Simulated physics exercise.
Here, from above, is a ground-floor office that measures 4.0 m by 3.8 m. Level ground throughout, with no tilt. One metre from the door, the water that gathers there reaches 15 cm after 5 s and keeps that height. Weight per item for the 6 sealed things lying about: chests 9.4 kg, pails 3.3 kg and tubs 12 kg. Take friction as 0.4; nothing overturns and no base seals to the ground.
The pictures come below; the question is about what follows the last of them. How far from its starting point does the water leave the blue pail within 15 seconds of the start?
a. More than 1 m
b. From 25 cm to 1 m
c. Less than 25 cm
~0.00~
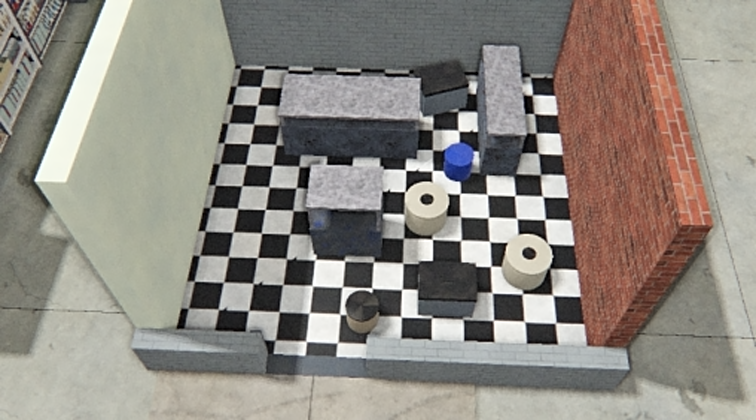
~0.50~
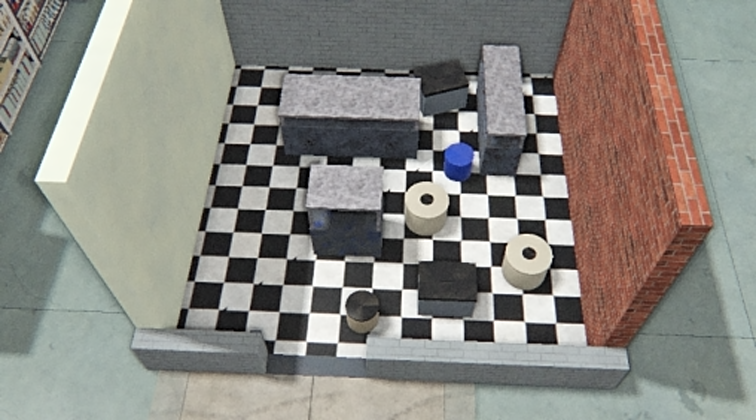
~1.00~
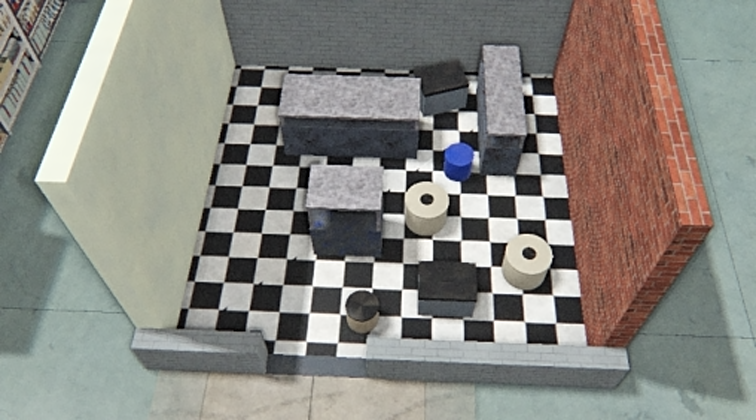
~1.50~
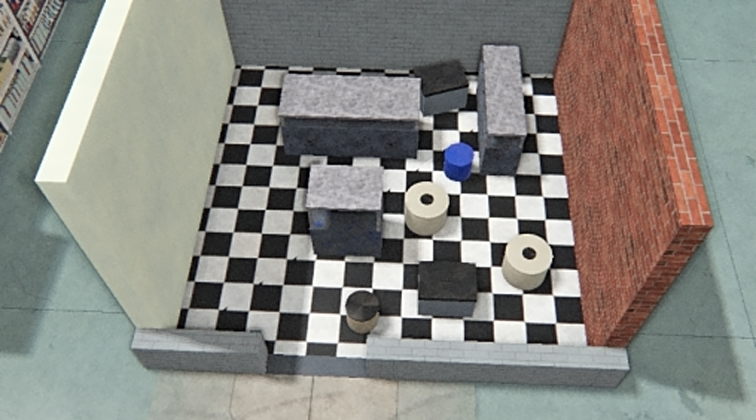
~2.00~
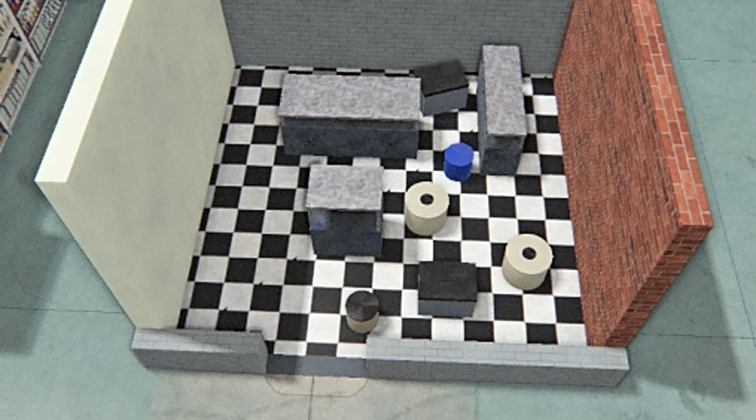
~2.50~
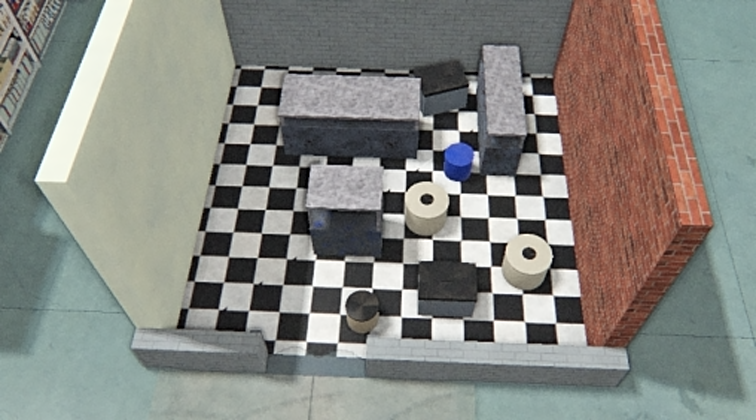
Answer: B.
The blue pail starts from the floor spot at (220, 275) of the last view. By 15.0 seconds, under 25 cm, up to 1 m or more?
It creeps a little.
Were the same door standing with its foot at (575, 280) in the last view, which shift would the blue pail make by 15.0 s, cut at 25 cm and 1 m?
As for the blue pail, it winds up a long way off.
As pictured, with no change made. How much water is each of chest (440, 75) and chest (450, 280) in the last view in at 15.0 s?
Depths: Near 8 cm, then near 6 cm.
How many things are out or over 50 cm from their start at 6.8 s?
At that moment it comes to 1.
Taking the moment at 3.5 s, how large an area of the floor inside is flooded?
Somewhere around 1.0 m2, roughly.
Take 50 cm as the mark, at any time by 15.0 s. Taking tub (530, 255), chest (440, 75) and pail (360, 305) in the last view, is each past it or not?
Order as asked: Below, beyond, beyond.
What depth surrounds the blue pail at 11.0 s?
I'd put it at about 3 cm.
After 3.5 s the blue pail is near (460, 154), 0.0 m from its start, aground; 0 afloat.
After 6.8 s the blue pail is near (460, 154), 0.0 m from its start, aground; 1 afloat.
After 11.0 s the blue pail is near (460, 154), 0.0 m from its start, aground; 2 afloat.
After 15.0 s the blue pail is near (477, 202), 0.7 m from its start, afloat; 5 afloat.
